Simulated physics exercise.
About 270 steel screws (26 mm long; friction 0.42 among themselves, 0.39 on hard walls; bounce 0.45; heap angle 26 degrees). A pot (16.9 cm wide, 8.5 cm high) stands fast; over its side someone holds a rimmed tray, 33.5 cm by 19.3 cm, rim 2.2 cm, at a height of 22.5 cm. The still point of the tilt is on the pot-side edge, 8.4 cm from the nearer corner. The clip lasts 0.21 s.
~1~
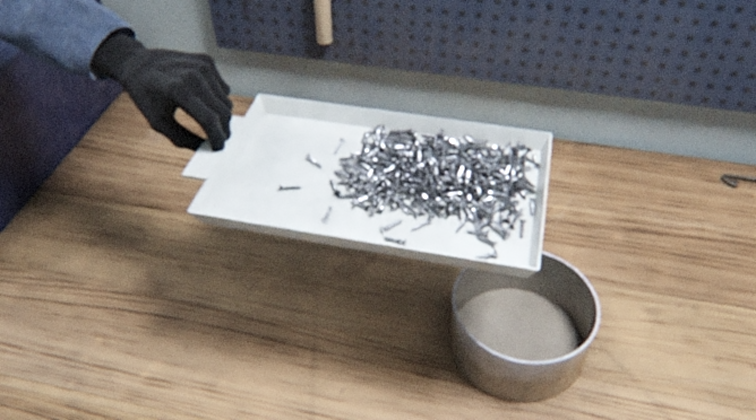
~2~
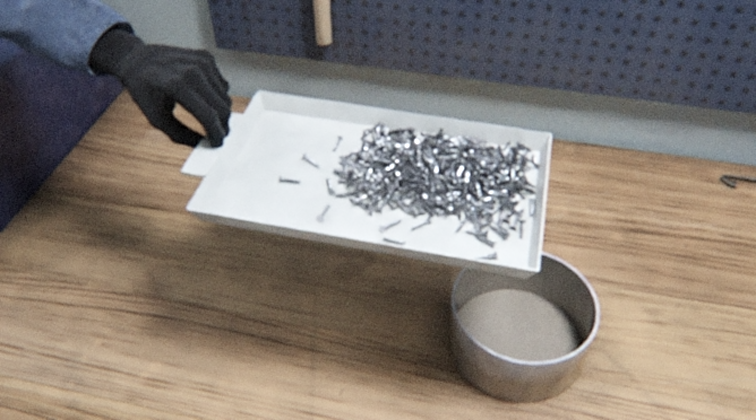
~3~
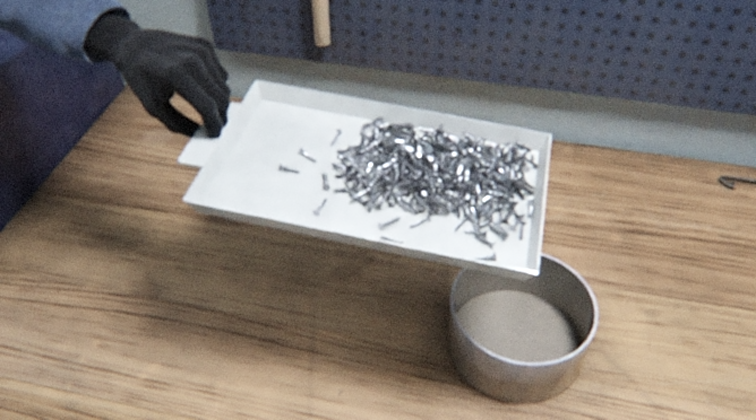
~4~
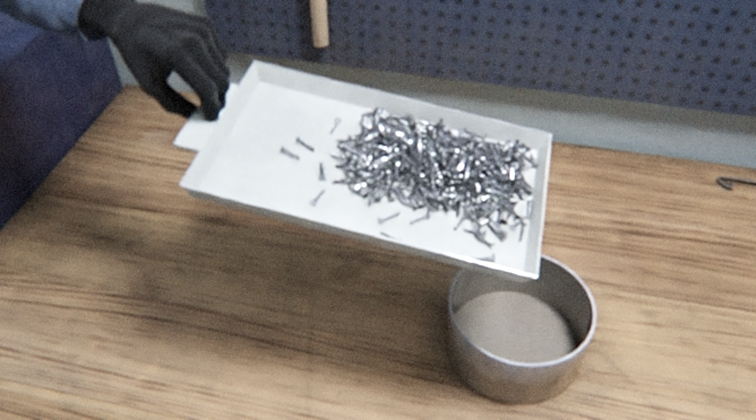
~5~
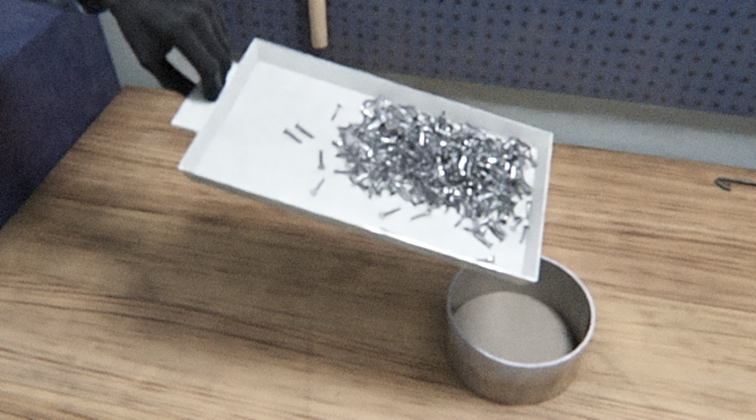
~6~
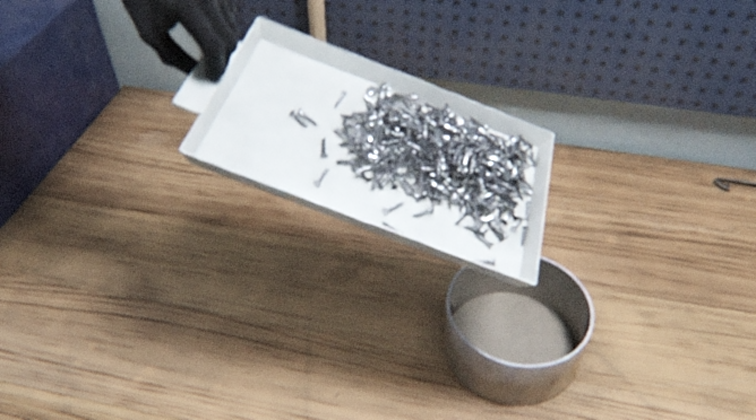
A wooden workbench is seen from above at an angle, with a dark blue pegboard behind it and a steady view throughout. A black-gloved hand at the left holds a white rimmed tray with a heap of small silvery screws toward its right side, above a round grey metal pot. The hand raises the tray's left end, slowly then more steeply, while the heap stays bunched together and a few loose screws shift slightly.
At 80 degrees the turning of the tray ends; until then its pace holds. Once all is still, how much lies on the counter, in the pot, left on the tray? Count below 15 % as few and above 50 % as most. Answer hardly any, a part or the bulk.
Counter: The bulk, pot: A part, tray: Hardly any.
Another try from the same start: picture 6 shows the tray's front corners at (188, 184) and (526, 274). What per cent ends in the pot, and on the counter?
Pot 35, counter 65.
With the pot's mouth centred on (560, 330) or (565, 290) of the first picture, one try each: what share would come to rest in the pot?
Some 85 and 40 per cent.
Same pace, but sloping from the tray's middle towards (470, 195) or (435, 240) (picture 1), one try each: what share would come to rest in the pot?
About 40 and 15 per cent.
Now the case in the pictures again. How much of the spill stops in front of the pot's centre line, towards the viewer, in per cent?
Roughly 90 per cent.
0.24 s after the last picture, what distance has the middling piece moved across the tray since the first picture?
Some 4 cm.
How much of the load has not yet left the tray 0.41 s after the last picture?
About 85 per cent.
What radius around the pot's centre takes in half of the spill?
About 16 cm.
Then, 0.24 s after the last picture, tilt 49 degrees; the tray holds 100 %, the pot 0 %.
Then, 0.41 s after the last picture, tilt 71 degrees; the tray holds 85 %, the pot 0 %.
Then, 0.69 s after the last picture, tilt 80 degrees; the tray holds 5 %, the pot 25 %.
In the end, counter 70 %, pot 30 %, tray 0 %.
